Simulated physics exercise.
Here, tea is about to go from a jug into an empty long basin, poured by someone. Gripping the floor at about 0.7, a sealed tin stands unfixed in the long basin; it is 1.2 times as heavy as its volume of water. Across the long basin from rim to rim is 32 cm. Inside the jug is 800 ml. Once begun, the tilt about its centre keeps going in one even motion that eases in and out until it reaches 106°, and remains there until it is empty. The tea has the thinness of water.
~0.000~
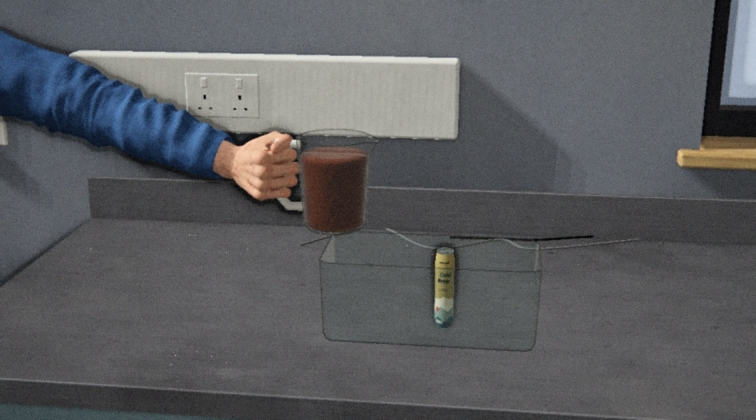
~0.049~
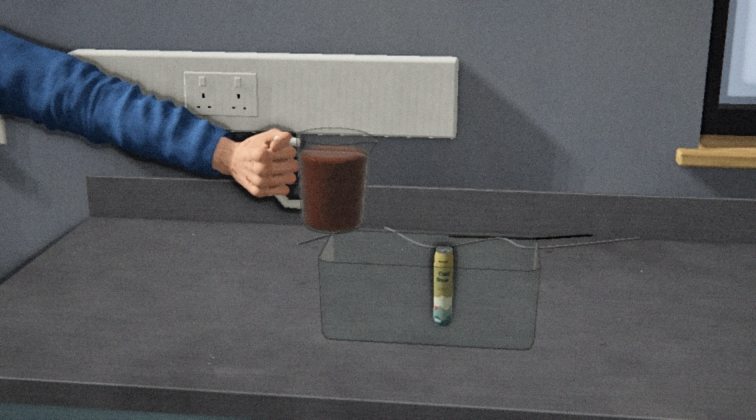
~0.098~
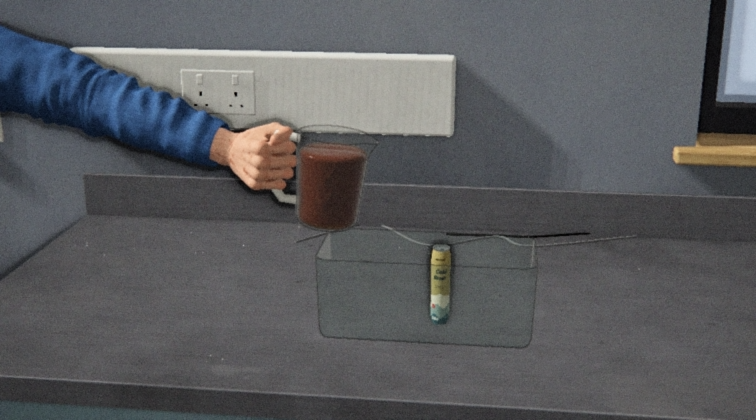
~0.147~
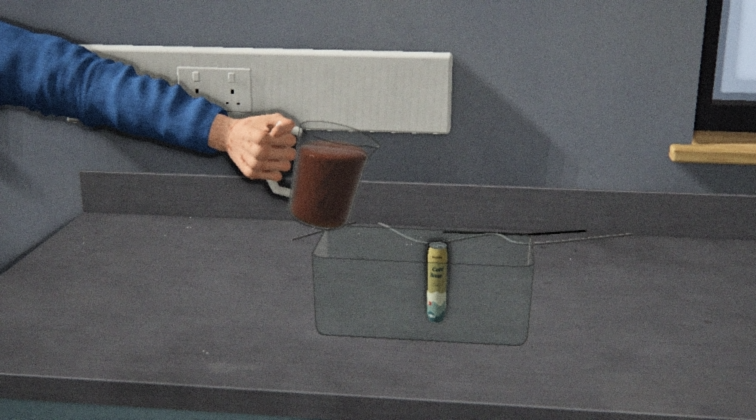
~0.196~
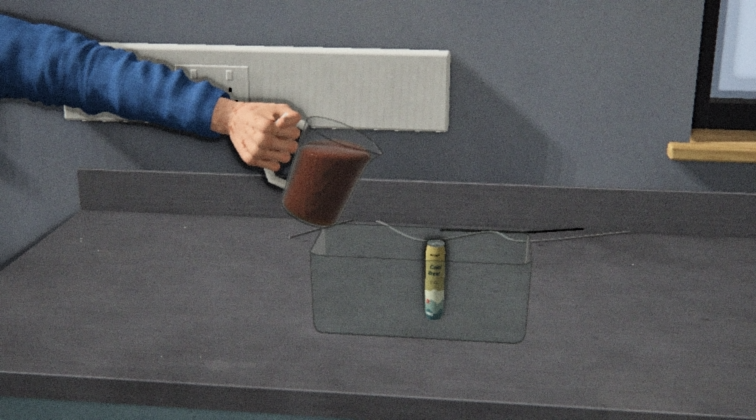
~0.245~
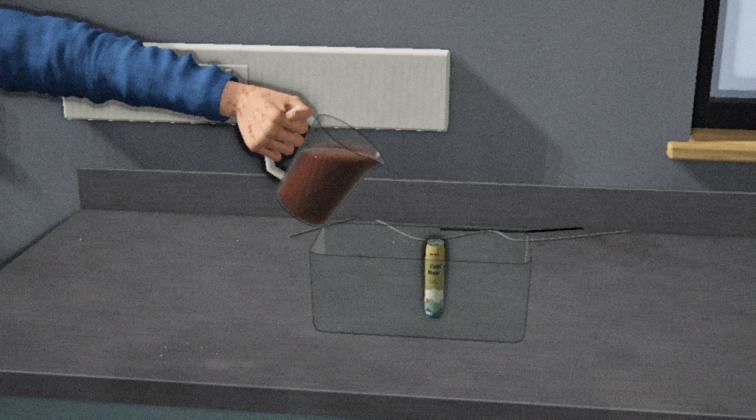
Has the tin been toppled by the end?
Yes, it goes down.
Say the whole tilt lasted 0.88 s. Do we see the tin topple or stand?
Outcome - the tin comes down.
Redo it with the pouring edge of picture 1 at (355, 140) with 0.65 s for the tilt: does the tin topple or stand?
Then the tin remains standing.
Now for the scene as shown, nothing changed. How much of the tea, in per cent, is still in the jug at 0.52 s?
Remaining: Near 62 % of the total.
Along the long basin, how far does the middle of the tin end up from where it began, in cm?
Looks like roughly 7.5 cm in total.
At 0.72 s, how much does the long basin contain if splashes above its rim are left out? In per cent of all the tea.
About 74 %.
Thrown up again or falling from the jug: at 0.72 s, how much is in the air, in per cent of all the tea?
10 per cent or so.
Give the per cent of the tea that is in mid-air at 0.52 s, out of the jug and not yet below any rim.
At that moment, about 18 percent.
After 0.52 s the tilt is 95° and 62 per cent is still to pour; the tin stands where it began.
After 0.72 s the tilt is 106° and 17 per cent is still to pour; the tin leans 16°.
After 0.92 s the tilt is 106° and 2 per cent is still to pour; the tin lies on its side.
After 1.15 s the tilt is 106° and 0 per cent is still to pour; the tin lies on its side.
In the end the tin lies on its side.
